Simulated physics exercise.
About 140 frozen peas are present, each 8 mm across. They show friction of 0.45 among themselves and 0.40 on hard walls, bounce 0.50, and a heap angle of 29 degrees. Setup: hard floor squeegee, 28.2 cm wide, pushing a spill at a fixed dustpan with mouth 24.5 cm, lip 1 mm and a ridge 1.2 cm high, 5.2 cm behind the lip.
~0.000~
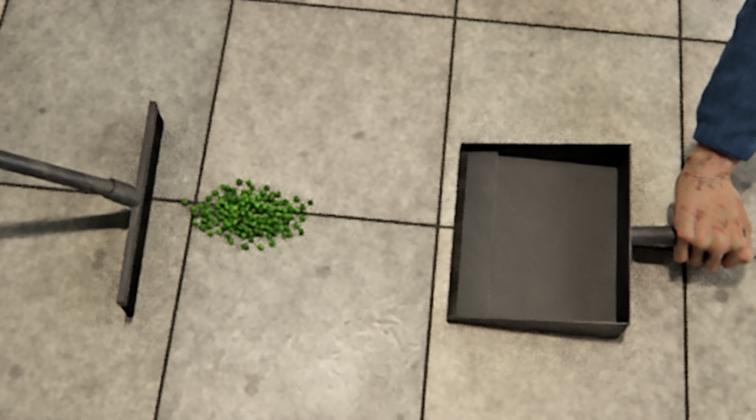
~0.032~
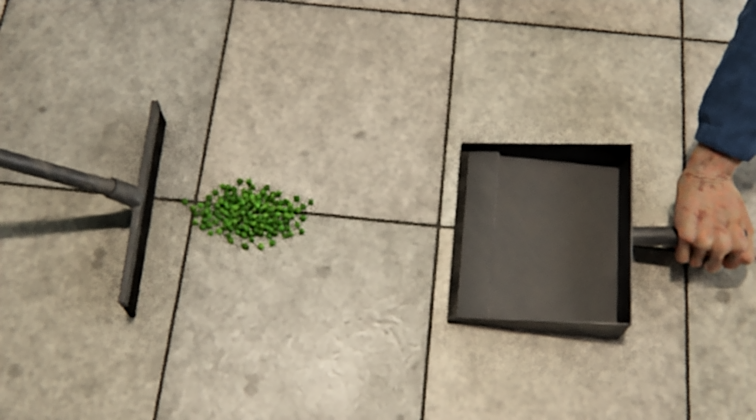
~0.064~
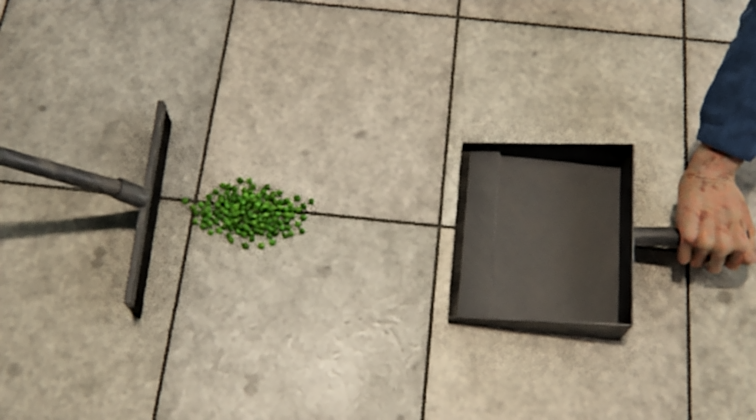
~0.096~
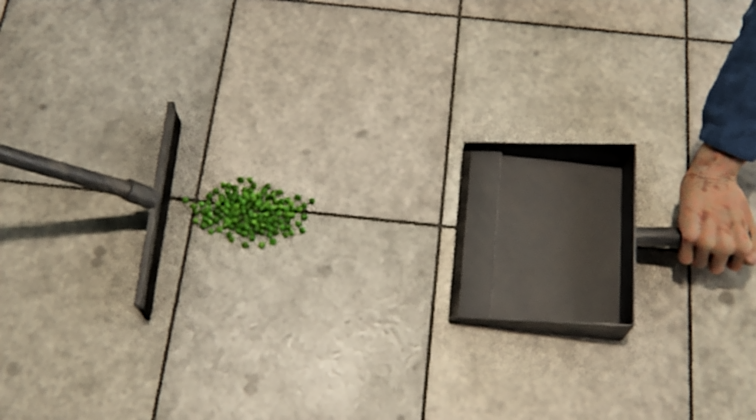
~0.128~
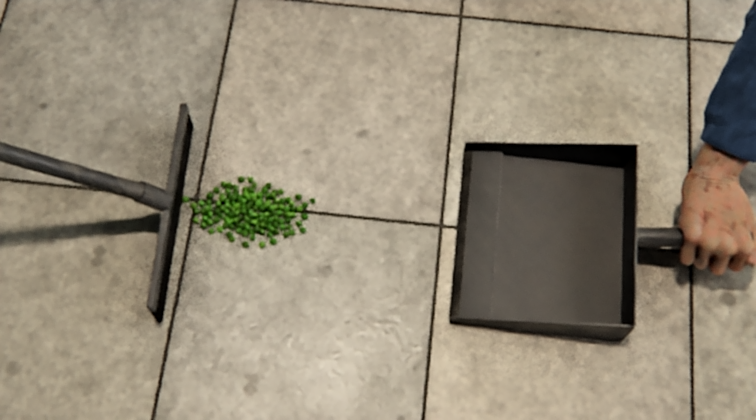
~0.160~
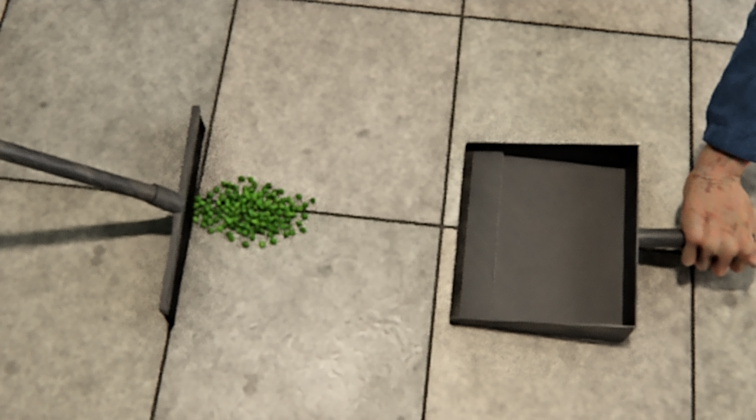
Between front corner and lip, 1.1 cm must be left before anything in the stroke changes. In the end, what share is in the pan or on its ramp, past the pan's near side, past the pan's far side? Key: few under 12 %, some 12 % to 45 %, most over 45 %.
Pan = some, near side = few, far side = few.
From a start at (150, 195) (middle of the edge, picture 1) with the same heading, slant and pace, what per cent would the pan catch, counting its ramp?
Around 40 %.
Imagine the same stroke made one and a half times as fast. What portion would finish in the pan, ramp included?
Then around 40 per cent.
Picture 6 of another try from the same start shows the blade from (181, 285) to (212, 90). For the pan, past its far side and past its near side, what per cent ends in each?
Split: Pan = 35, far = 25, near = 5.
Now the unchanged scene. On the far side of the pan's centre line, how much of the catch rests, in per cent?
Roughly 20 per cent.
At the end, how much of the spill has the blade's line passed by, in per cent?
Roughly 5 in a hundred.
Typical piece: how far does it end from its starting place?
That distance is close to 28 cm.
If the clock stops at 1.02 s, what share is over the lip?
Some 40 in a hundred by that moment.
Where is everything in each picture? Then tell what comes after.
The first picture shows blade from (122, 303) to (154, 107), moved 0.0 cm, 0 of the pieces shifted so far; middle of the pieces at (249, 215); pan at (550, 243).
The second picture shows blade from (124, 303) to (156, 107), moved 0.3 cm, 0 of the pieces shifted so far; middle of the pieces at (249, 214).
The third picture shows blade from (130, 303) to (162, 107), moved 1.1 cm, 0 of the pieces shifted so far; middle of the pieces at (250, 214).
The fourth picture shows blade from (140, 305) to (172, 108), moved 2.4 cm, 0 of the pieces shifted so far; middle of the pieces at (250, 213).
The fifth picture shows blade from (152, 307) to (184, 110), moved 4.0 cm, 0 of the pieces shifted so far; middle of the pieces at (250, 212).
The sixth picture shows blade from (164, 310) to (197, 112), moved 5.7 cm, 1 of the pieces shifted so far; middle of the pieces at (250, 212); pan at (556, 244). Its pace works out near 0.52 m/s, heading 8 degrees towards the viewer's side.
After 0.48 s, middle of the blade 19 cm from the lip; 0 % over the lip, far side 0 %, near side 0 %.
Then, at 0.69 s, middle of the blade 8 cm from the lip; 0 % over the lip, far side 5 %, near side 5 %.
Then, at 1.02 s, middle of the blade 2 cm from the lip; 40 % over the lip, far side 5 %, near side 5 %.
By 1.7 s all is still; pan 35 %, near side 5 %, far side 5 %, in front of the lip or behind the blade 55 %.
